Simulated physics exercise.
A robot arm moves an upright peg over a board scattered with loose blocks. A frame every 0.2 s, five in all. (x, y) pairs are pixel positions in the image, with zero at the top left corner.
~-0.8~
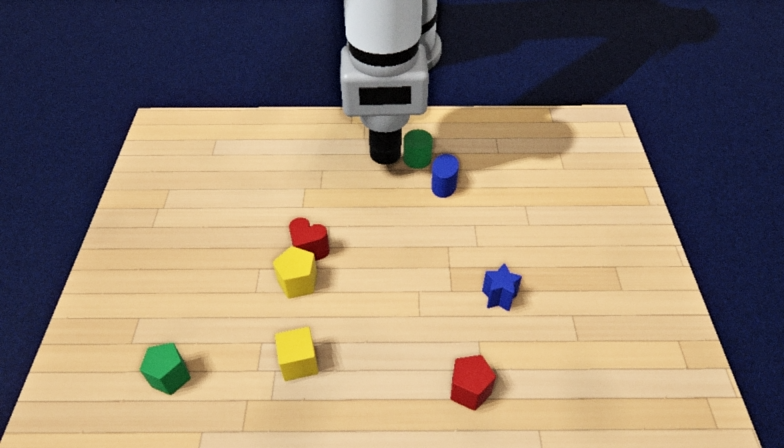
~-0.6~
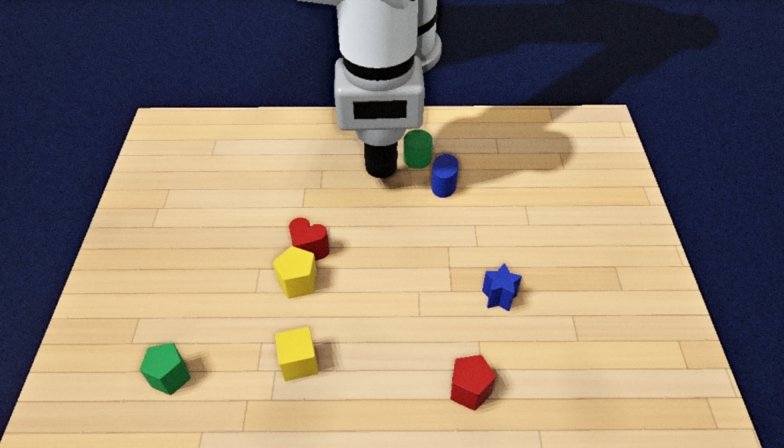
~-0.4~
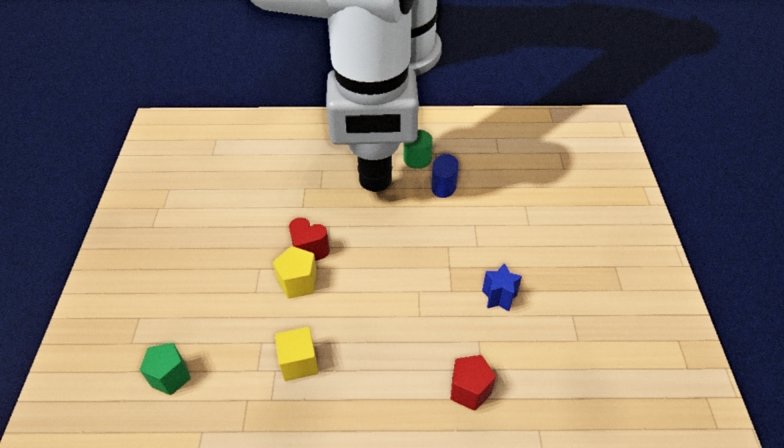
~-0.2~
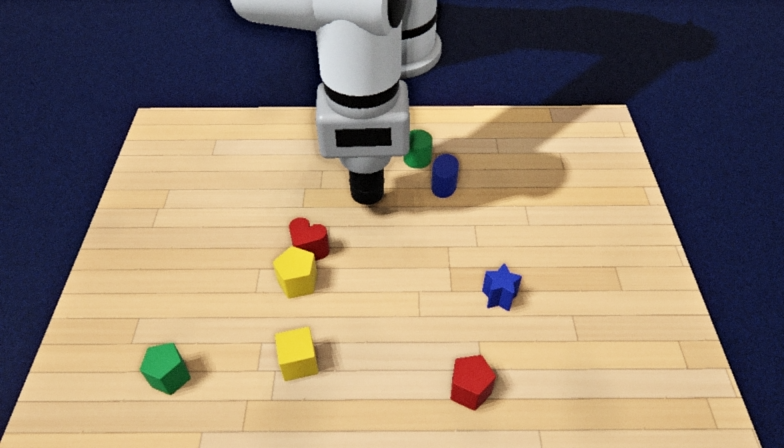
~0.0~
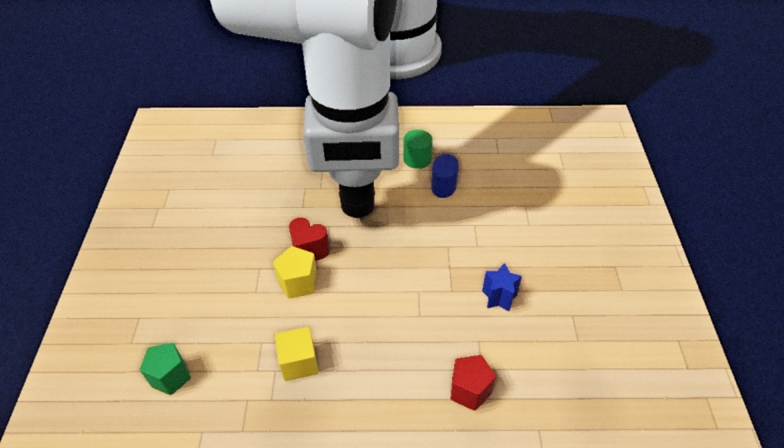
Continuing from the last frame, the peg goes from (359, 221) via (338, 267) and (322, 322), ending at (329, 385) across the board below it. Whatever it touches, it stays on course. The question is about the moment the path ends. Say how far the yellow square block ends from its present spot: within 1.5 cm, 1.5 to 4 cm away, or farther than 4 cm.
It moves between 1.5 and 4 cm.
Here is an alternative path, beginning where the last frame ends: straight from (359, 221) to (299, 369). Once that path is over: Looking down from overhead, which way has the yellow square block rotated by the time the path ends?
The block turns clockwise.
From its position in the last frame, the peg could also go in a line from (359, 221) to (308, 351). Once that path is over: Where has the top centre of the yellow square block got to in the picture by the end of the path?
At (282, 366).
The first path, step by step. One third of the way, peg at (336, 254); red heart block at (301, 235), turned 35° clockwise.
Two thirds of the way, peg at (319, 309); yellow pentagonal block at (287, 268), turned 20° clockwise; red heart block at (301, 235), turned 35° clockwise.
At the end, peg at (327, 373); yellow pentagonal block at (287, 268), turned 20° clockwise; yellow square block at (286, 377), turned 85° clockwise; red heart block at (301, 235), turned 35° clockwise.
